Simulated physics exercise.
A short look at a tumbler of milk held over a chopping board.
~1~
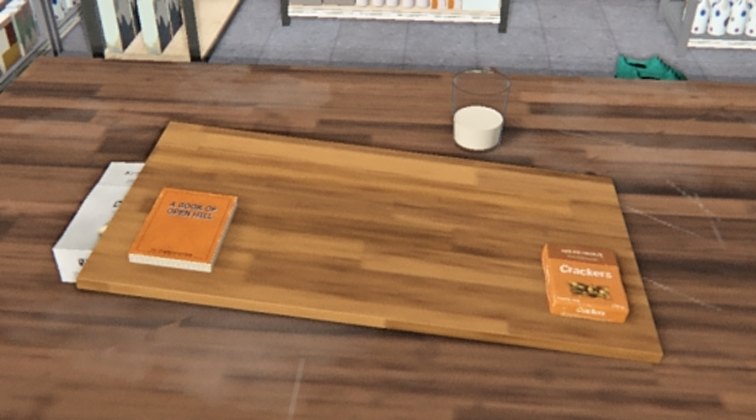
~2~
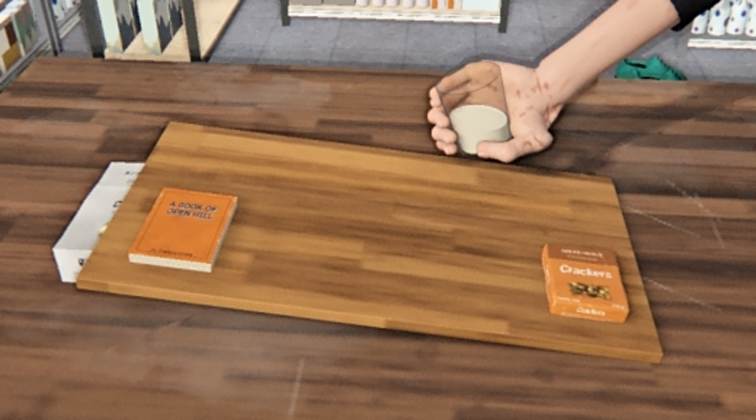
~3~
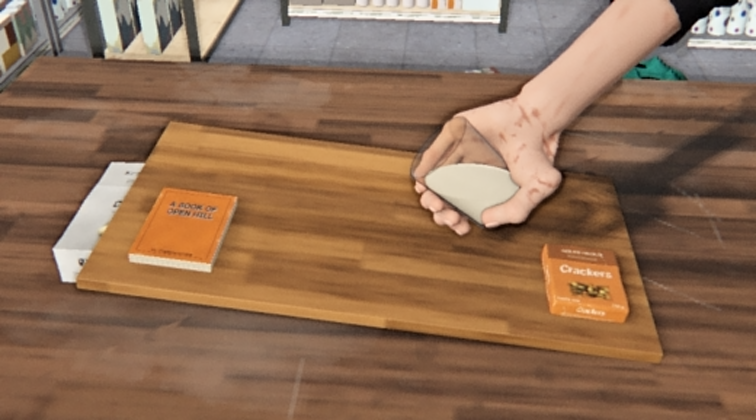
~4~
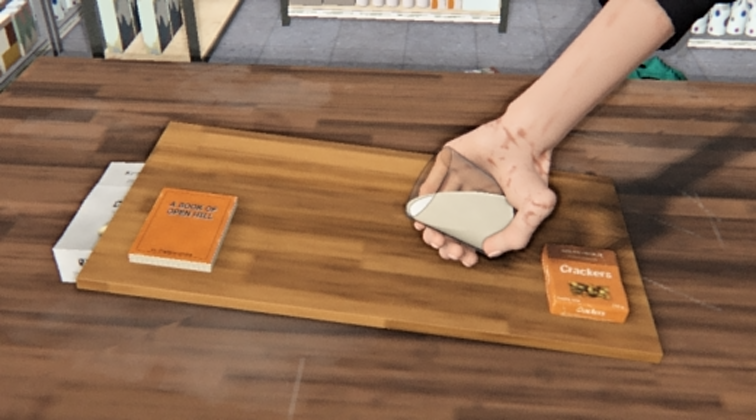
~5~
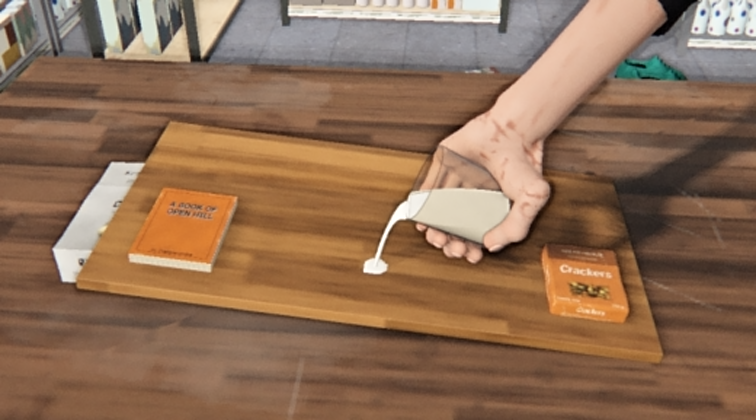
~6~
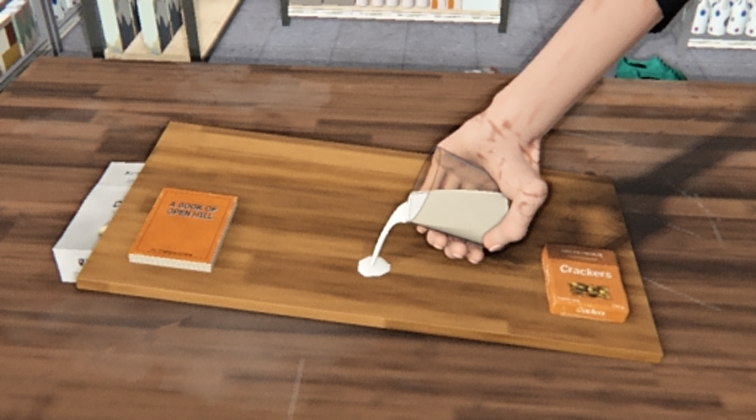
On a wooden board lying on a dark wood table, between an orange book and a crackers packet, a hand lifts a glass of milk from behind, tilts it leftward, and pours a thin stream into a small white puddle.
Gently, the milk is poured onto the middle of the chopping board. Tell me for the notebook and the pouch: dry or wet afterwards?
Notebook: Dry, pouch: Wet.
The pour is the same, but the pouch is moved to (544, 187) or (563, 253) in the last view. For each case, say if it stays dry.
Lab note - position 1: It avoids the spill; position 2: It gets touched by it.
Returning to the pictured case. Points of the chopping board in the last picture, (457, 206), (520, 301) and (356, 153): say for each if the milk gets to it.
The first is dry; the next wet; the last untouched.
A moment on, it runs down to the right; the notebook is untouched; the pouch is untouched.
Further on, it runs down to the right; the notebook is untouched; the pouch is reached.
When it is over, it runs down to the right and off the end; the notebook is untouched; the pouch is reached.
